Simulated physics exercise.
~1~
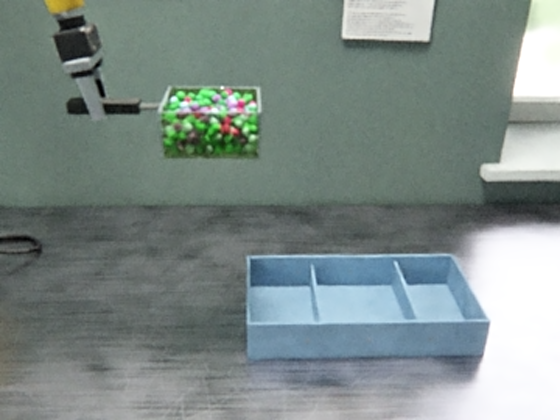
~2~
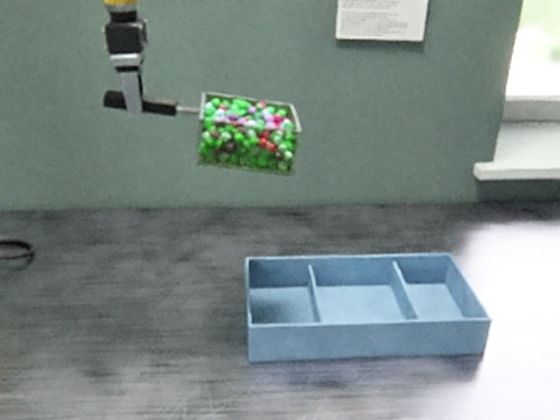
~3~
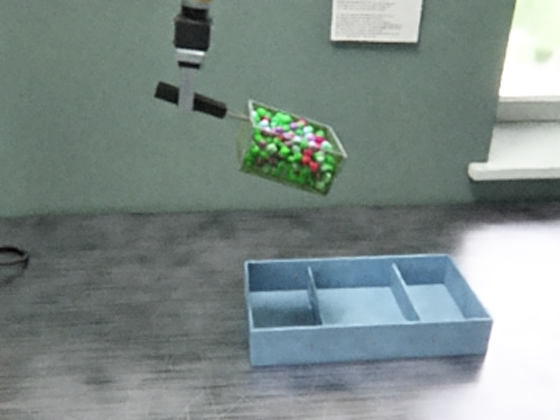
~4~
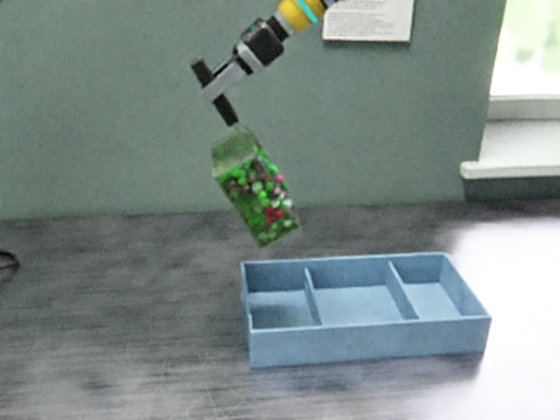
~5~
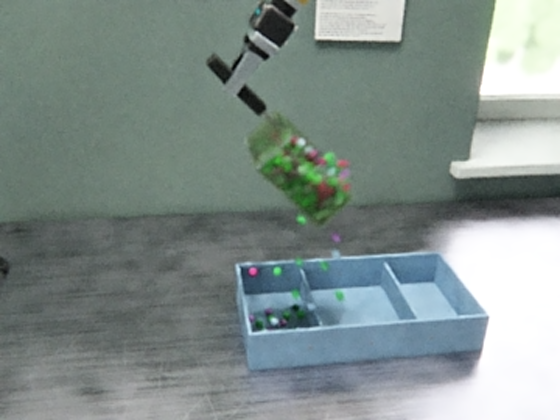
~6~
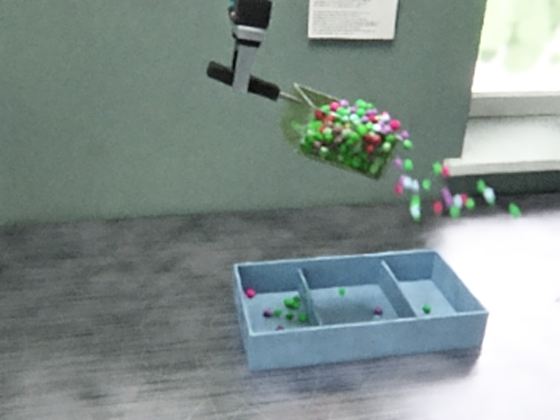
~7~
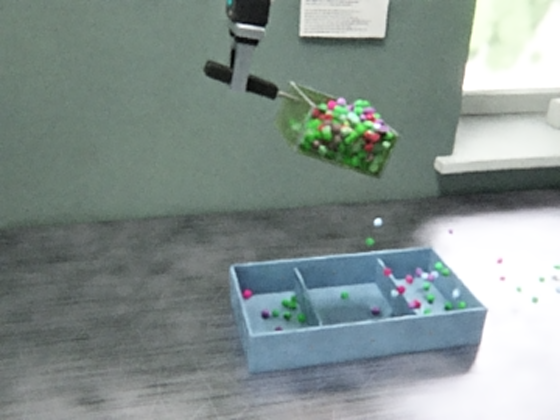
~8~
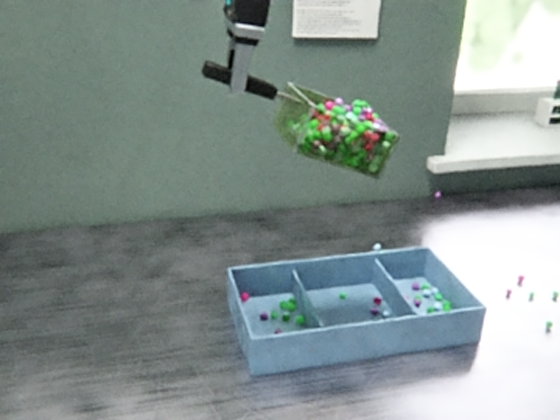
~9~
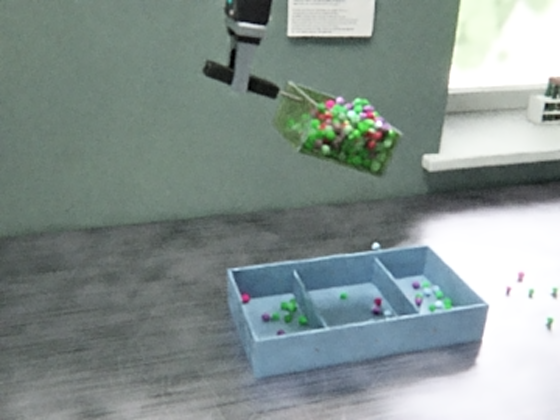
A robot arm at the upper left grips a clear box filled with green, pink, red and white round sweets, seen from the front and slightly above. Below, on a dark grey table before a green wall and a window, sits a blue tray split into three parts. The arm carries the box rightward and tips it steeply forward, and sweets begin dropping into the tray's left part. It then swings the box up to a gentler tilt, flinging more sweets to the right. Some land in the other parts and others scatter on the table, while most remain in the box, held still.
